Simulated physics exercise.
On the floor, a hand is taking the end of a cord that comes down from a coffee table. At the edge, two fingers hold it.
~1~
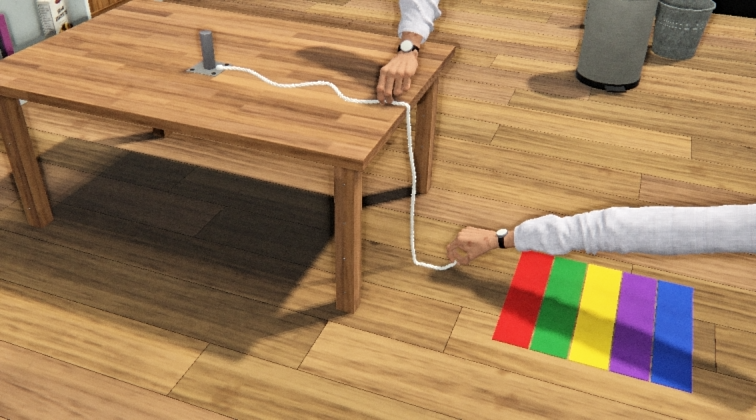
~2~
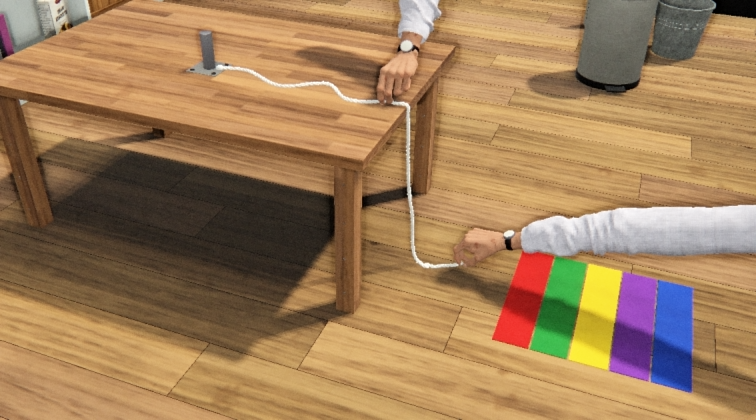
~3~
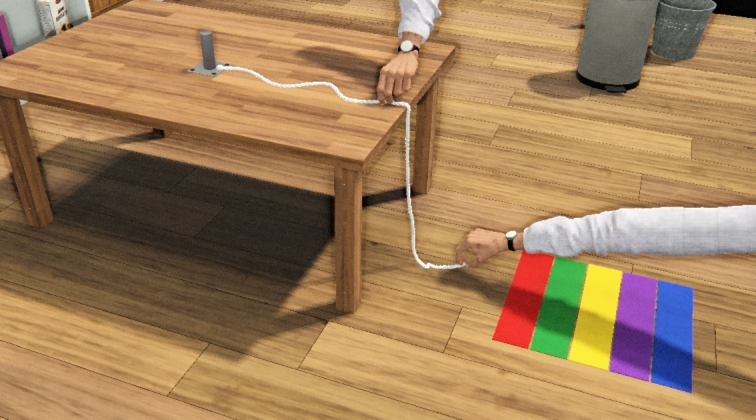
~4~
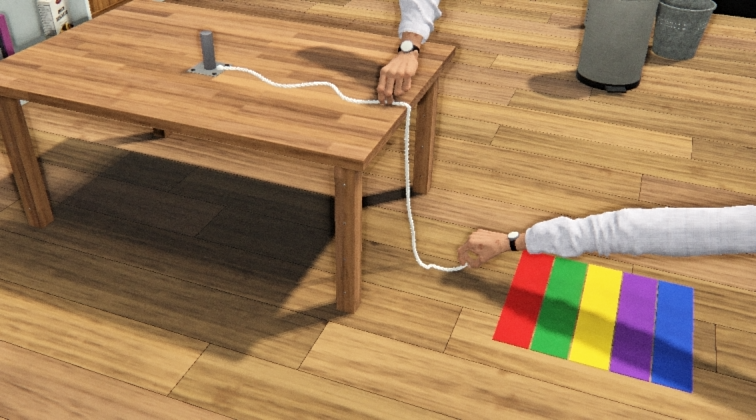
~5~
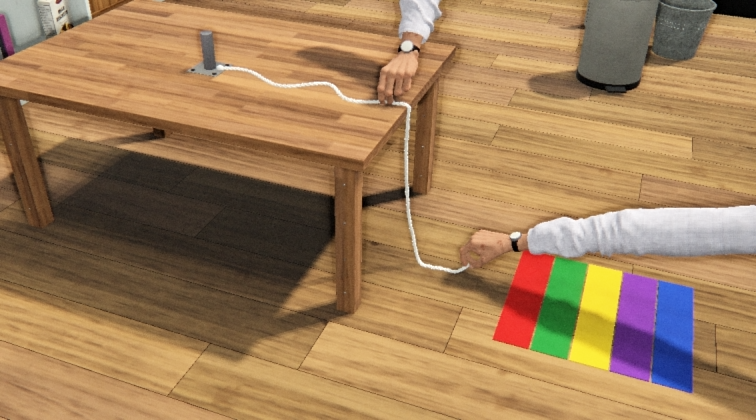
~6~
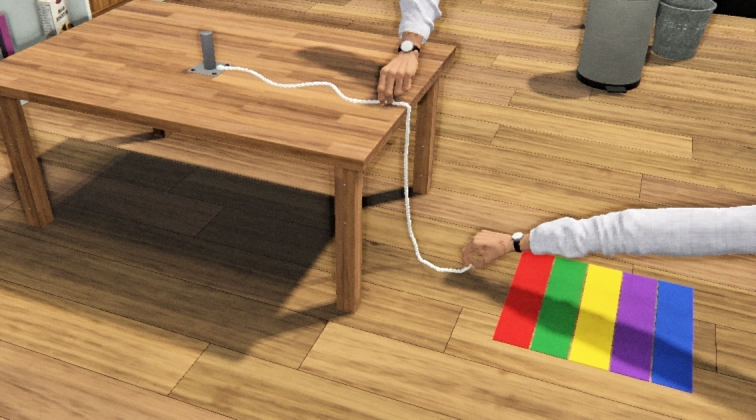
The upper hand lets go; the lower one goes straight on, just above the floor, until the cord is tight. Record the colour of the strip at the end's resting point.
Resting point: Yellow strip.
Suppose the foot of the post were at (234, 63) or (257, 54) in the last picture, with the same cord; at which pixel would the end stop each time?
Try 1 gives (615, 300) and try 2 gives (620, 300).
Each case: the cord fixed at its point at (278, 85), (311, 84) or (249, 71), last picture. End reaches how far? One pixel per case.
Expect roughly (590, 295) for the first, (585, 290) for the second and (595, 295) for the third.
Soon after, end near (540, 282); over red.
Then, end near (577, 291); over green.
At full stretch, end near (598, 296); over yellow. Over yellow.
